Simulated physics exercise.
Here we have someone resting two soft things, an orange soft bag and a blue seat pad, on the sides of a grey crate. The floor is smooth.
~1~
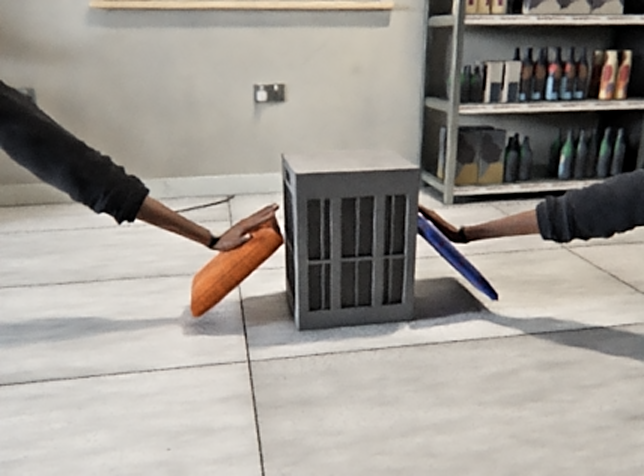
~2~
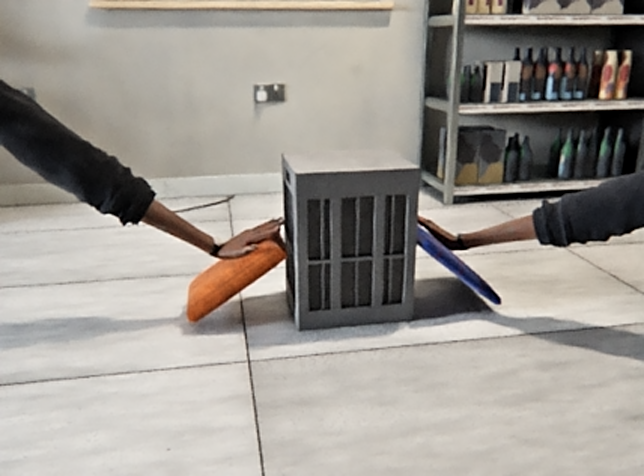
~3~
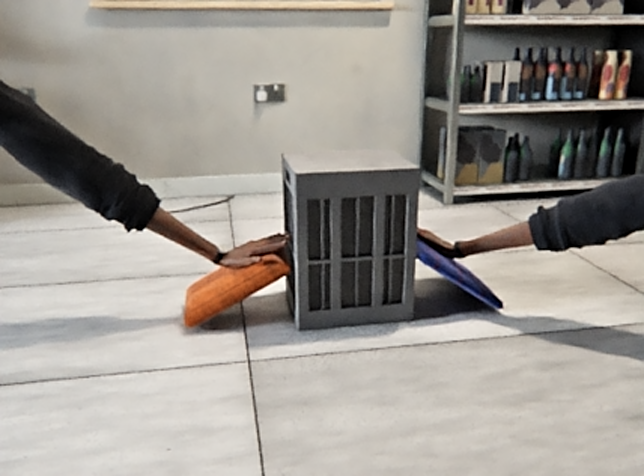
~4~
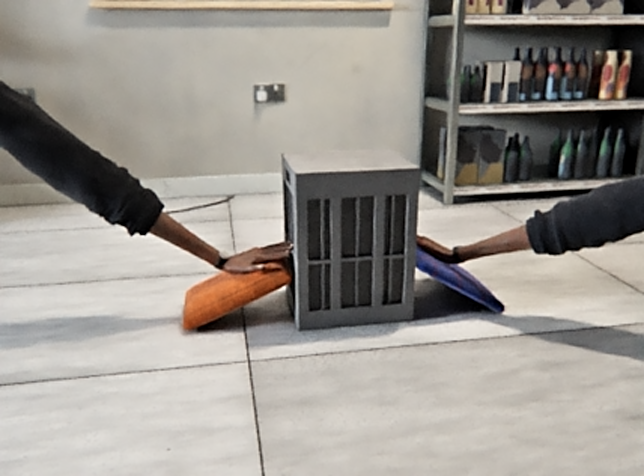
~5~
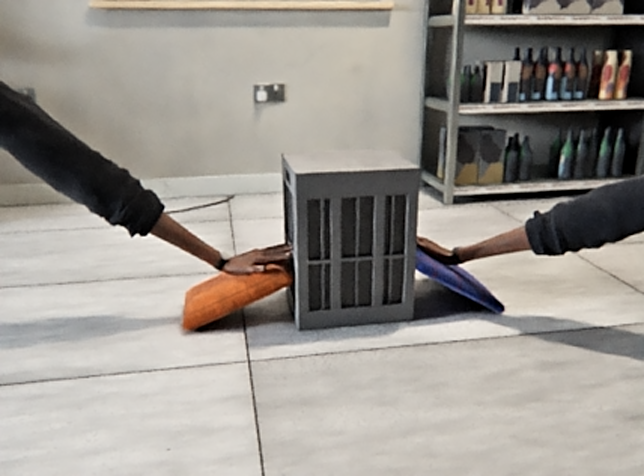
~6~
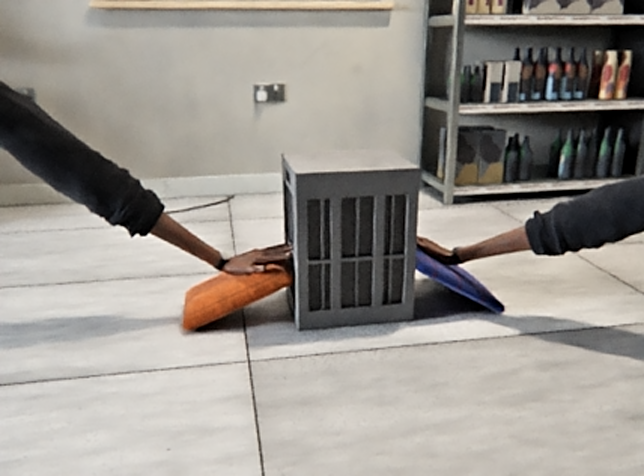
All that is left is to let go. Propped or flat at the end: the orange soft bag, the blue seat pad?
Outcome: The orange soft bag slides down flat. The blue seat pad slips and lies down.
Then, 0.24 s later than the last view, soft bag flat on the floor near (235, 302); seat pad flat on the floor near (450, 291).
Finally, soft bag flat on the floor near (235, 303); seat pad flat on the floor near (450, 290). The orange soft bag slips and lies down and the blue seat pad slumps to the floor.
